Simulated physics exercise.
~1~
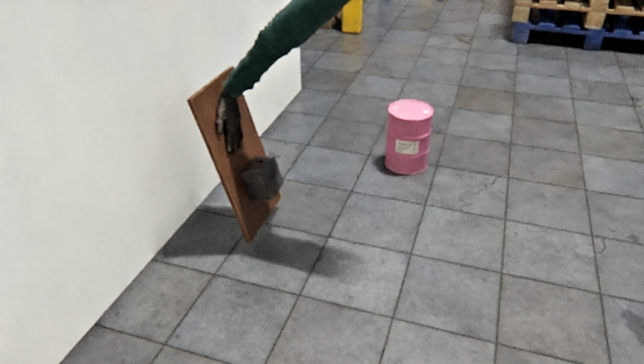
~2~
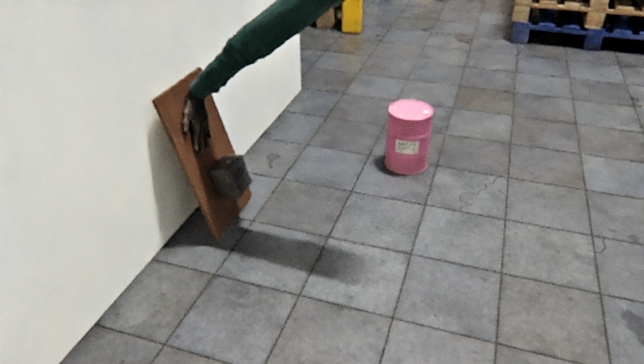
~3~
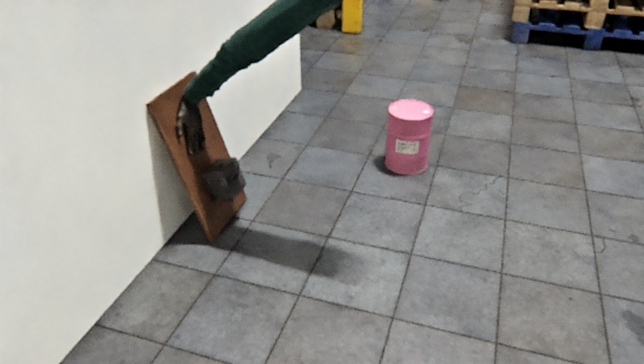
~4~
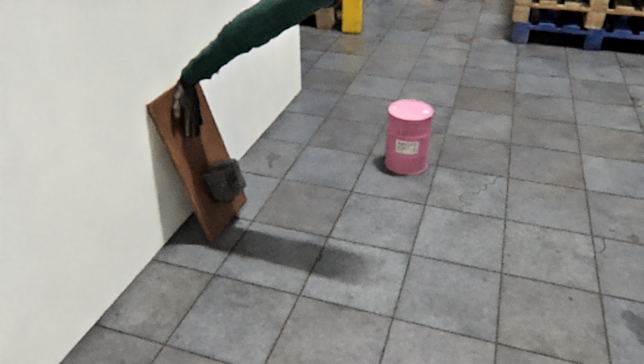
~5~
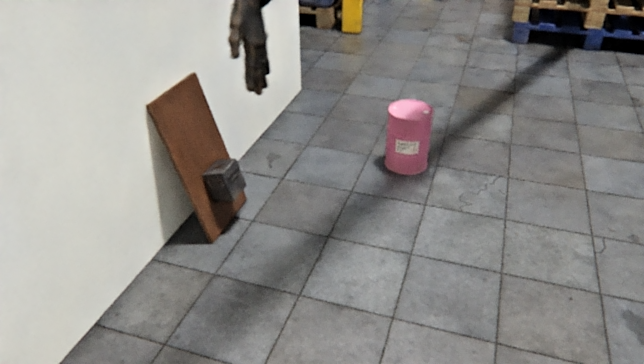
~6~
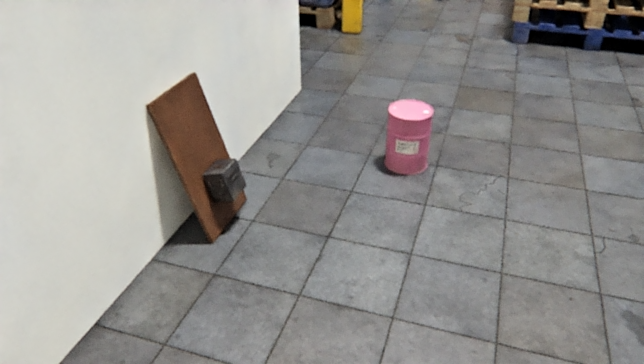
A brown board with a dark block attached to its front was moved left by a gloved hand and leant against a white wall, then the hand let go and withdrew, and the board stayed leaning there, with a pink canister standing nearby.
